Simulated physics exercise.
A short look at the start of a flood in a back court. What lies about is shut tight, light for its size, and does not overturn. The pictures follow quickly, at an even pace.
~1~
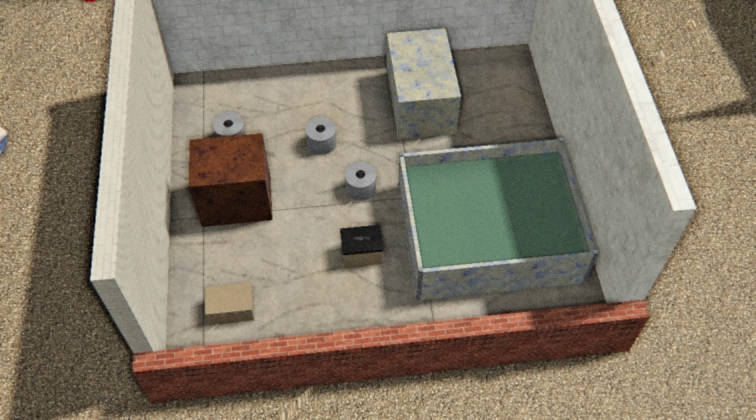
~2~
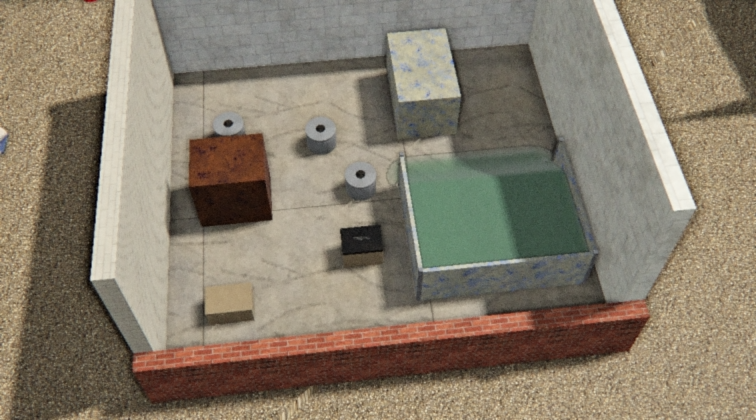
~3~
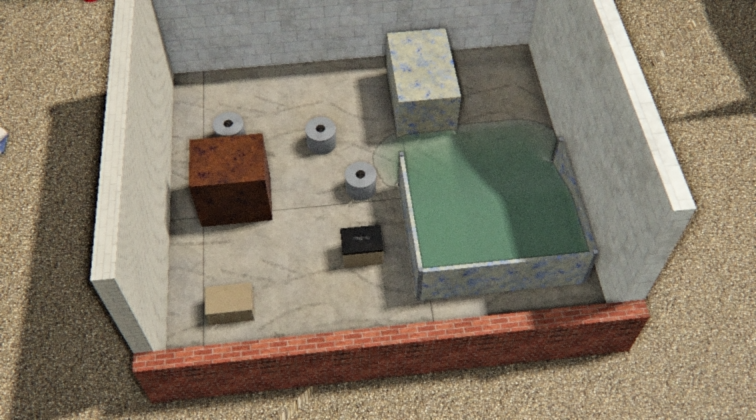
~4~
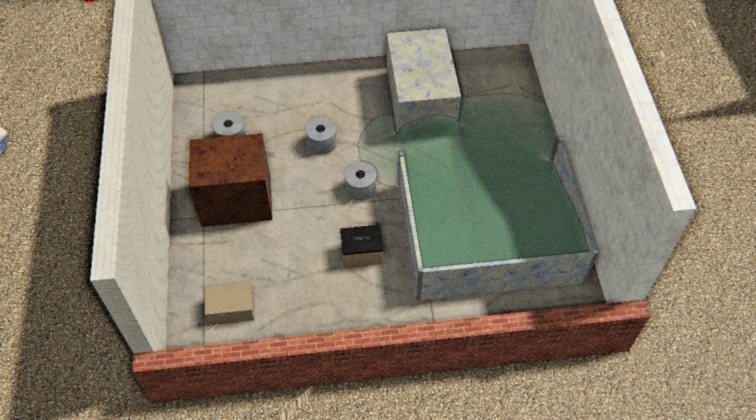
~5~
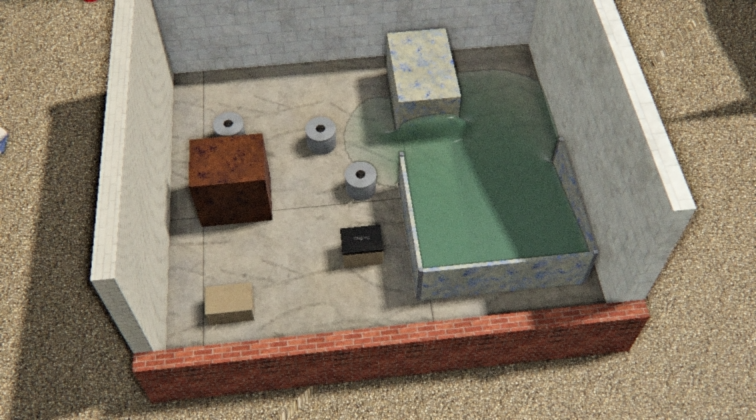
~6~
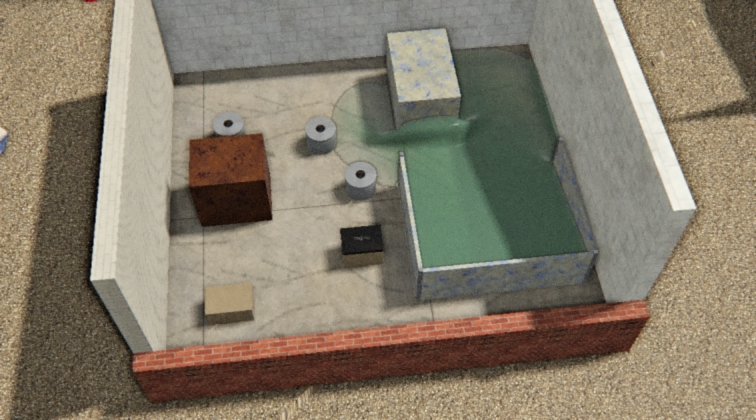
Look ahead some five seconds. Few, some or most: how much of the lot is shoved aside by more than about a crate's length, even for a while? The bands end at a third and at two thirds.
It is between one and two thirds.
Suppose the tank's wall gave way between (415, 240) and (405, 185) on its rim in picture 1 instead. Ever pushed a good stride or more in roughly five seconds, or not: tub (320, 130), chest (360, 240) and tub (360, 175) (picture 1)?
One after the other: Never so far, shifted that much, short of that.
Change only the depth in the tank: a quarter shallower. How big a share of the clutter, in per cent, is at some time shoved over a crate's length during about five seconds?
I make it 40 per cent.
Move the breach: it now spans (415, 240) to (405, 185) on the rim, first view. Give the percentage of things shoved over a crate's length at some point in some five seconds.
Close to 60 %.
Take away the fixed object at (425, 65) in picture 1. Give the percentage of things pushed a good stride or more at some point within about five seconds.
Roughly 60 per cent.
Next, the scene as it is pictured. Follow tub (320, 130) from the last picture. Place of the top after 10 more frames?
Near (206, 143).
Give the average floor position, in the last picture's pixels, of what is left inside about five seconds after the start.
Roughly at (279, 235).
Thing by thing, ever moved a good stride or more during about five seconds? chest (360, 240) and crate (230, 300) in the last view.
One after the other: Short of that, never so far.
A moment on, 0 of 5 are well off their spots; 0 afloat.
Next, 2 of 5 are well off their spots; 1 afloat.
Later, 1 of 5 are well off their spots; 2 afloat.
In the end, 1 of 5 are well off their spots, and 2 have been at some point; 2 afloat.
